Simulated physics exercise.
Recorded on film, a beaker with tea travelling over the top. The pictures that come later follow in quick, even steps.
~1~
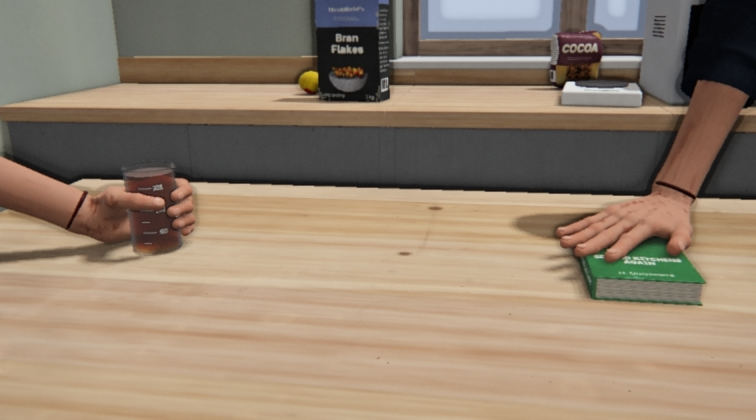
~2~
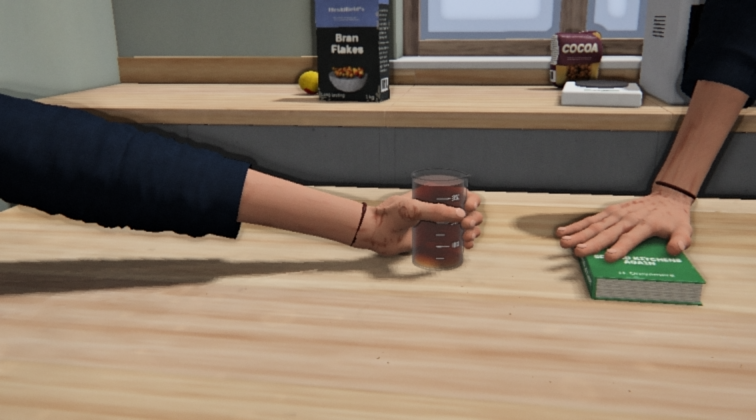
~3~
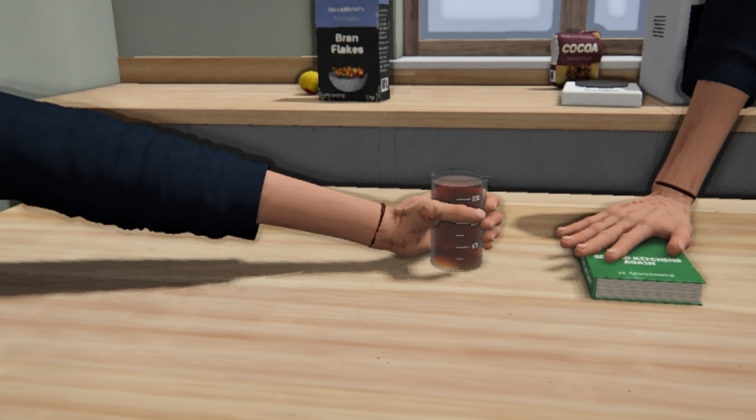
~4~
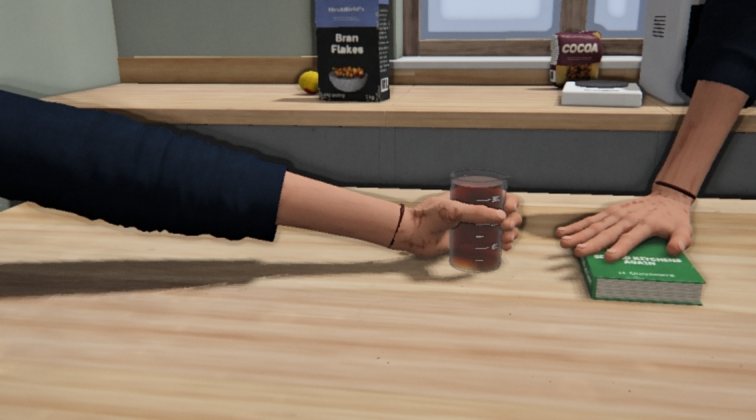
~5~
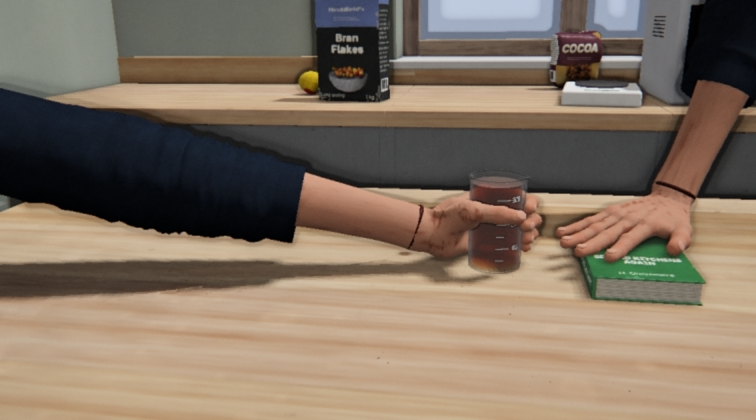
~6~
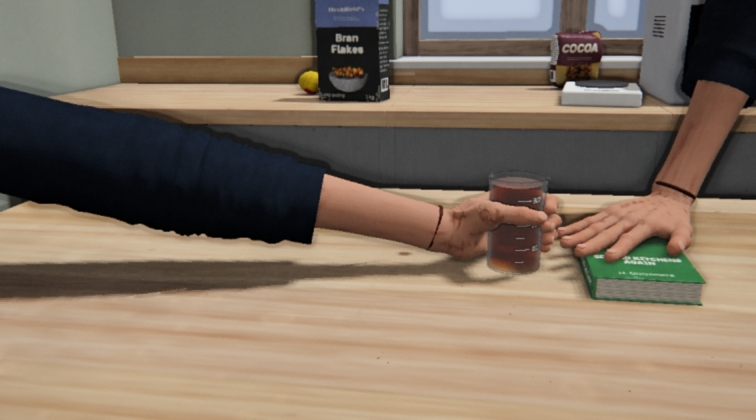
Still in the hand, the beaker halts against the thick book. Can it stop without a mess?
The liquid sloshes out.
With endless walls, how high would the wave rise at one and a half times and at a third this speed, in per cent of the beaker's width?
Roughly 45 per cent first, then roughly 10 per cent.
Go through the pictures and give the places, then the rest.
At rest; beaker (153, 206) nearly full; thick book (631, 261), in the first frame.
Under way; beaker nearly full, surface at (439, 181), in the second frame.
On by 20 px; beaker (457, 218) nearly full, in the third frame.
On by 20 px; beaker nearly full, surface at (477, 182), in the fourth frame.
On by 20 px; beaker (496, 219) nearly full, in the fifth frame.
On by 20 px; beaker nearly full, surface at (517, 183); thick book (631, 261), in the sixth frame.
Shortly, the beaker meets the thick book.
Then, the tea surges up the wall; it has lost some.
At the finish, the beaker stands at the thick book; it has lost some.
